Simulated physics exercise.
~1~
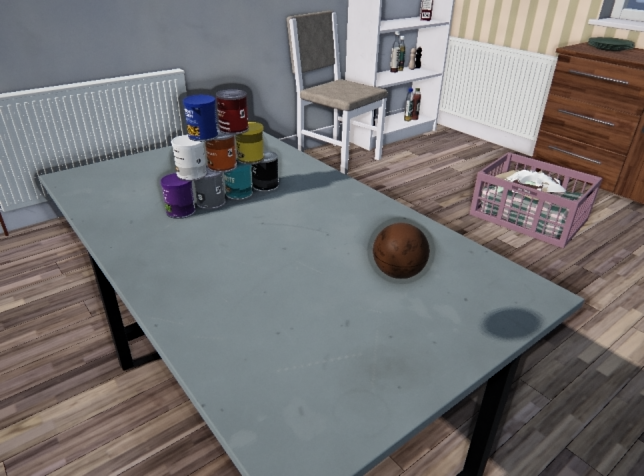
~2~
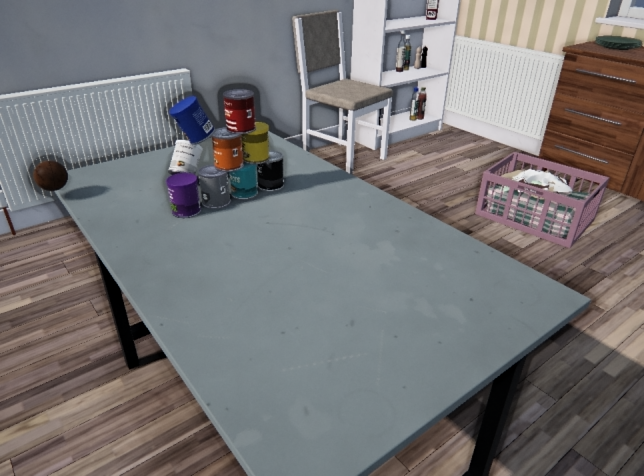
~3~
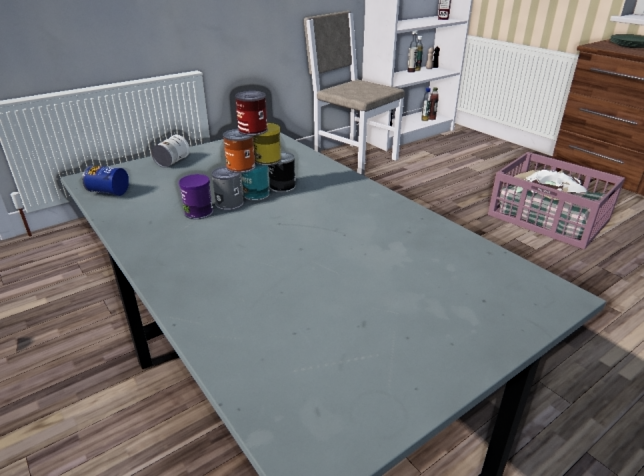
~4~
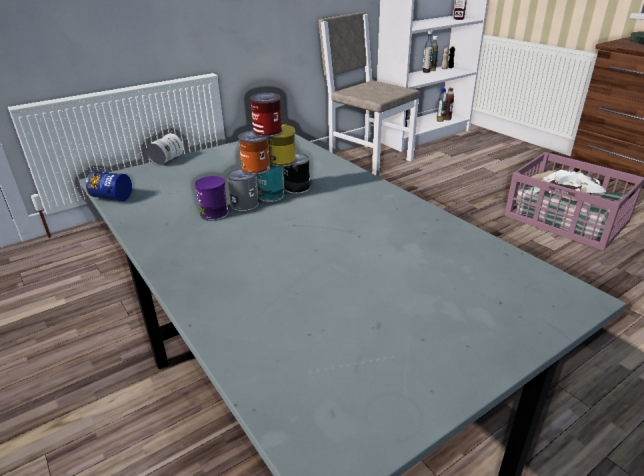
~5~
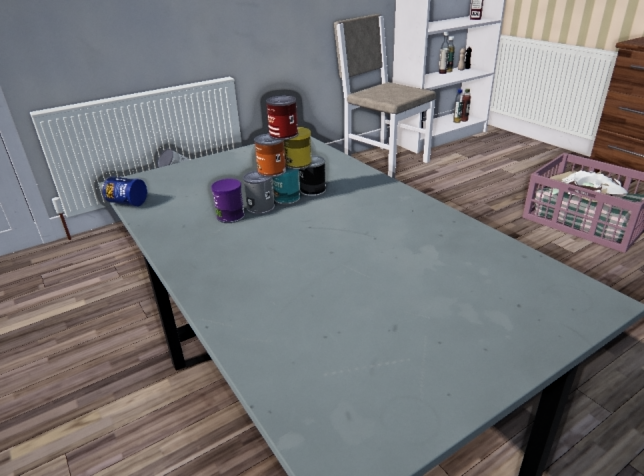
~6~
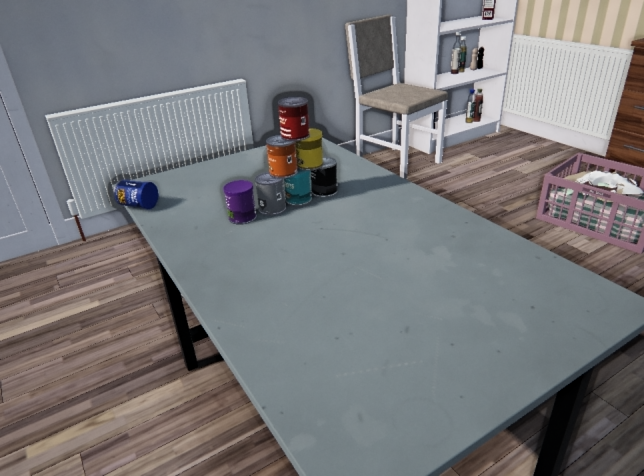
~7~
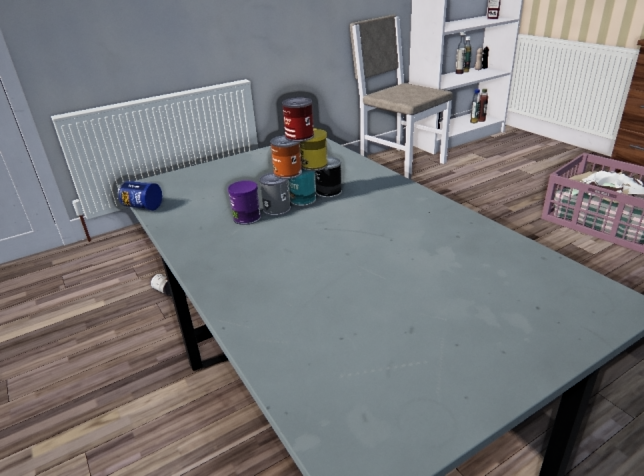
A grey table held a stack of colourful tins as a brown ball flew in and knocked the blue and white ones loose; the blue tin ended on its side on the table, the white one on the floor, and the rest stayed stacked.
